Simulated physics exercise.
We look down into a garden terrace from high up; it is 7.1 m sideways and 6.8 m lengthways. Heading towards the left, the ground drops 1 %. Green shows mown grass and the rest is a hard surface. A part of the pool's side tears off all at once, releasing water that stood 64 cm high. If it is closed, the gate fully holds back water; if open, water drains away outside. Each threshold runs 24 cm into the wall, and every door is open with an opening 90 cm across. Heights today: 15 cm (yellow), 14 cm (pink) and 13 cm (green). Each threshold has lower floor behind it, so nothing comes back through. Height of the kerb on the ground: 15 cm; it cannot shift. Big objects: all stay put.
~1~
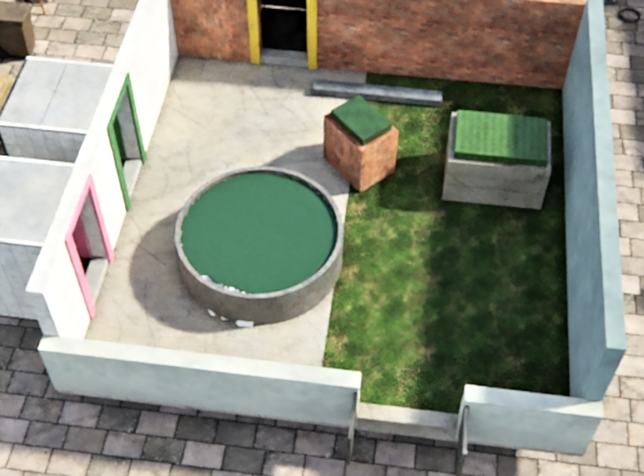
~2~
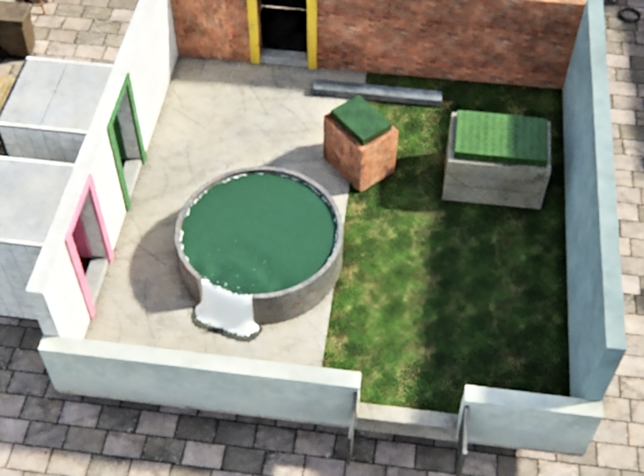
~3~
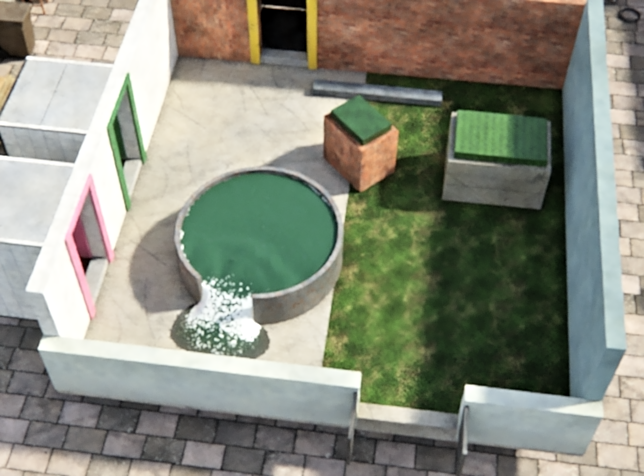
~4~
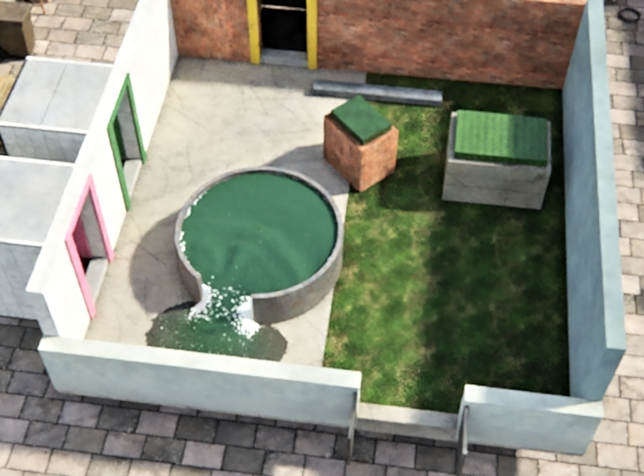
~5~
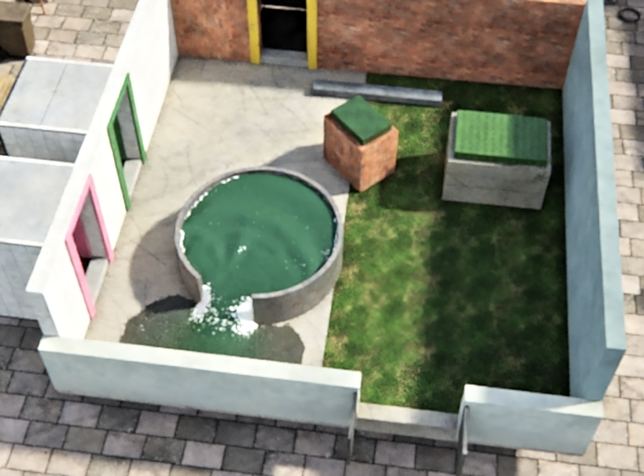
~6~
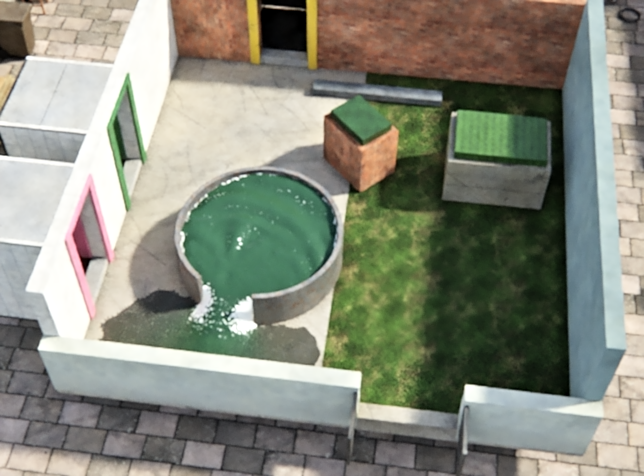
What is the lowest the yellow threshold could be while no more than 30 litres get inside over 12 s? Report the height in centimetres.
About 7 cm.
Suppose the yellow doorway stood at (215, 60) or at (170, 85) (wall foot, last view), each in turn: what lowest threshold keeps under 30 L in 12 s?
First place around 13.0 cm, second around 11.0 cm.
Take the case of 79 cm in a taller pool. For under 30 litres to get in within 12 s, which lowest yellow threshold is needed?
Then a height close to 9.5 cm.
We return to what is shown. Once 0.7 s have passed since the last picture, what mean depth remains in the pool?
On average, around 50 cm.
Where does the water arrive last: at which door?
Last comes the yellow one.
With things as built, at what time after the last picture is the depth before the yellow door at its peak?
Around 7.5 s, give or take.
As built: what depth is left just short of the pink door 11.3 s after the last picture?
Depth: Near 7.5 cm.
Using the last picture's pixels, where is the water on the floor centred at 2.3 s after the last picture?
I'd say around (238, 285).
Then, 0.7 s after the last picture water covers 10 % of the floor, deepest (50 cm) near (75, 368); it has not reached the yellow door.
Then, 2.3 s after the last picture water covers 35 % of the floor, deepest (36 cm) near (75, 368); it has not reached the yellow door.
Then, 11.3 s after the last picture water covers 95 % of the floor, deepest (12 cm) near (75, 368); 10 cm at the yellow door, 0 litres in over its 15 cm threshold.
At the yellow door as built, the water peaked near 11 cm, 7.7 s after the last picture.
Run again over the same 12 s with other heights there, 52 litres in over 6 cm, 19 litres over 8 cm. The limit of 30 litres is kept from about 7 cm up.
